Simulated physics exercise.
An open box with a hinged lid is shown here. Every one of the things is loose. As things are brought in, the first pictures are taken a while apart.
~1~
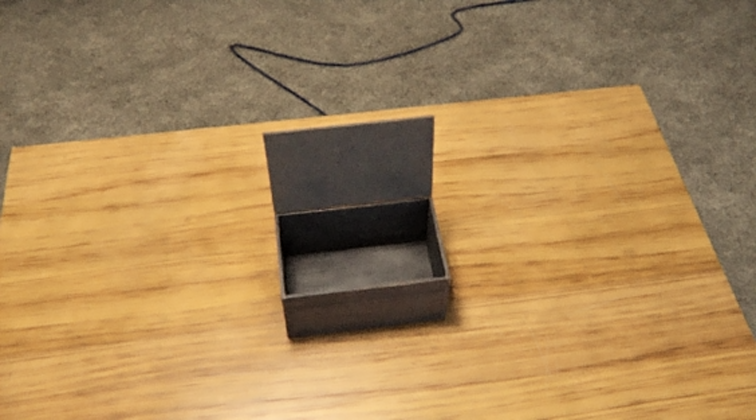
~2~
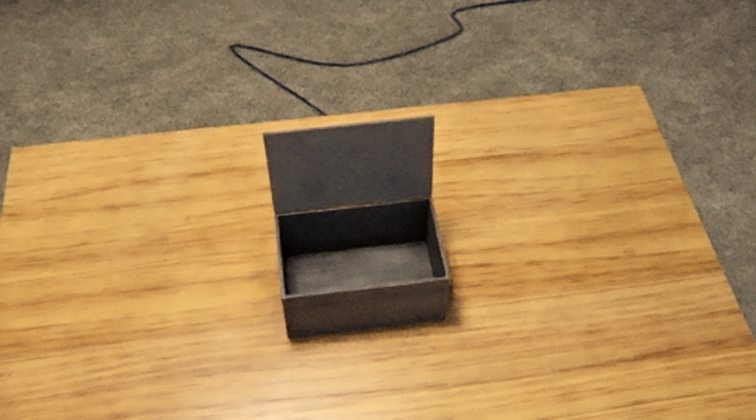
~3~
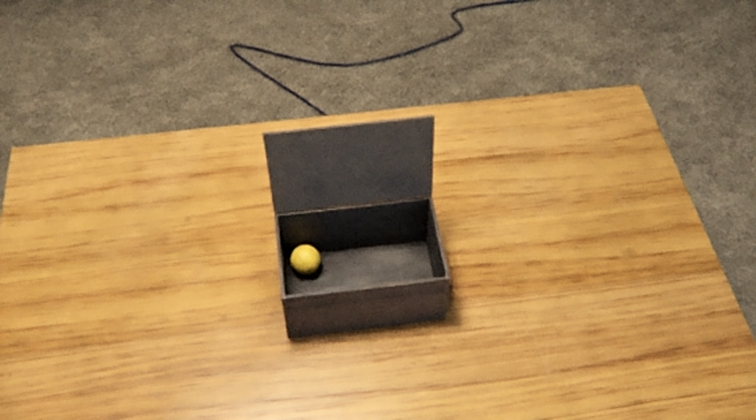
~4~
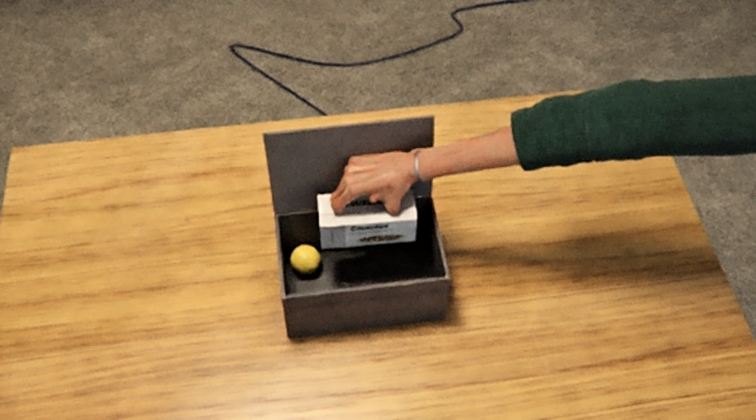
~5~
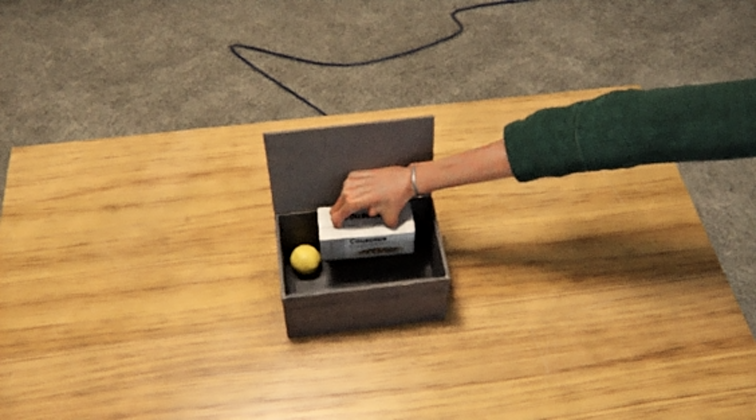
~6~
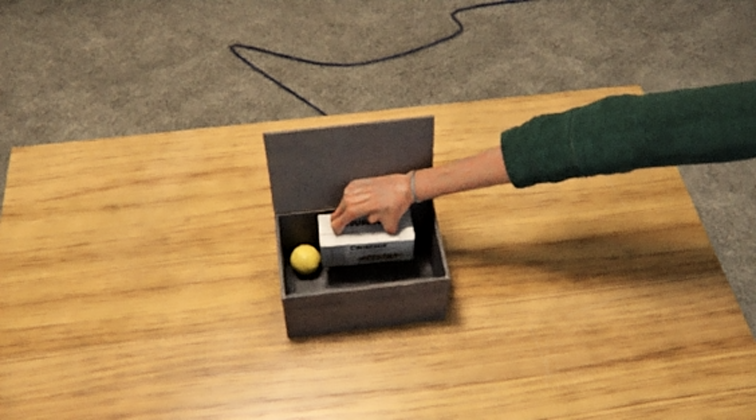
In an open box holding a yellow ball-like fruit, a hand lowers a white carton.
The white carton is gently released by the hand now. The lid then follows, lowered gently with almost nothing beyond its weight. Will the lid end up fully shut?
Yes.
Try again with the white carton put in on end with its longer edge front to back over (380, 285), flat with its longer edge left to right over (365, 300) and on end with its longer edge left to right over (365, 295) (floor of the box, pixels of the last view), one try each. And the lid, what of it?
First try: It gets propped open; second try: It comes fully down; third try: It gets propped open.
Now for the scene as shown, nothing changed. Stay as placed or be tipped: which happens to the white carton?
Result: It remains as it was set.
Then, 1.00 s past the last view, lid starting down; white carton displaced a little near (366, 256).
Then, 1.70 s past the last view, lid 54° above the rim; white carton displaced a little near (366, 256).
Then, 2.20 s past the last view, lid 18° above the rim; white carton displaced a little near (366, 256).
Finally, lid shut; moved from the start, white carton; yellow lemon still in place. Final places as the last picture's camera would see them, white carton near (366, 256).
